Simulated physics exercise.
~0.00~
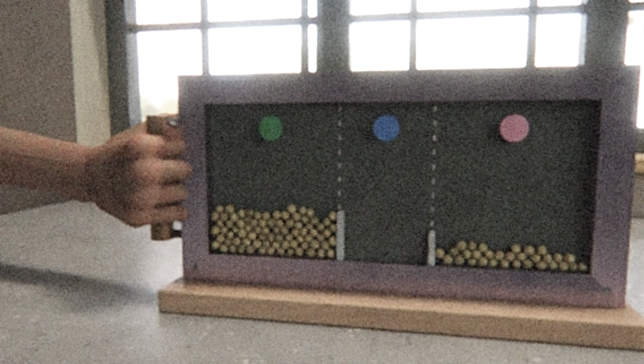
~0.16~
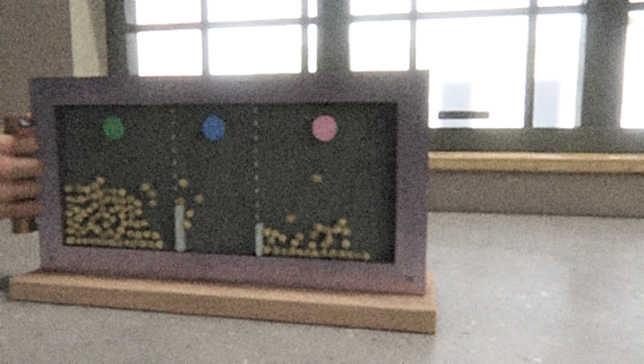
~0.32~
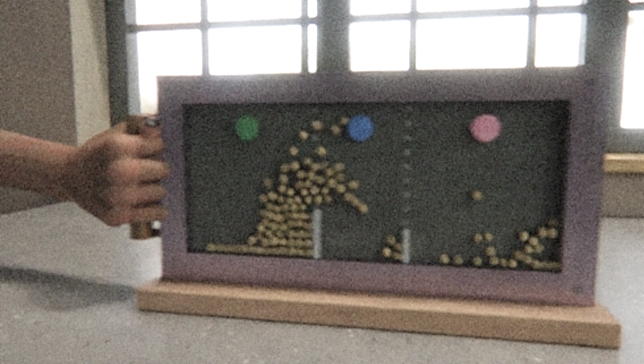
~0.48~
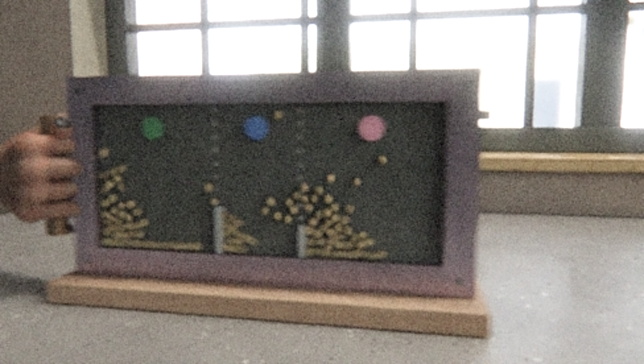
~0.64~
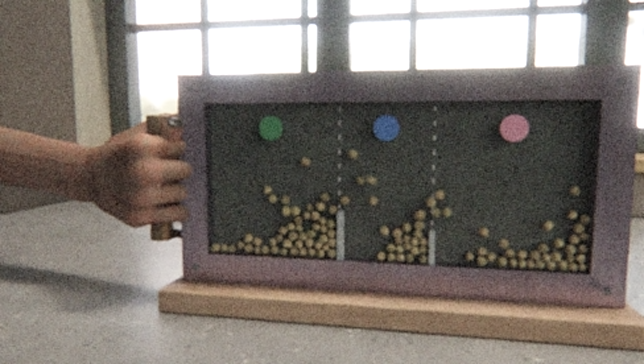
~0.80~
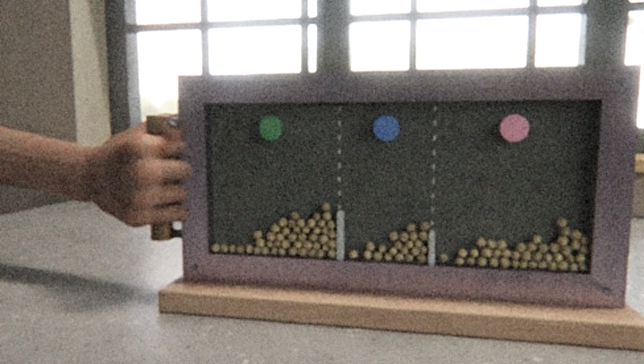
Hand sliding an upright framed case left and back twice, tossing tan beads across three strips until they settle in uneven heaps.
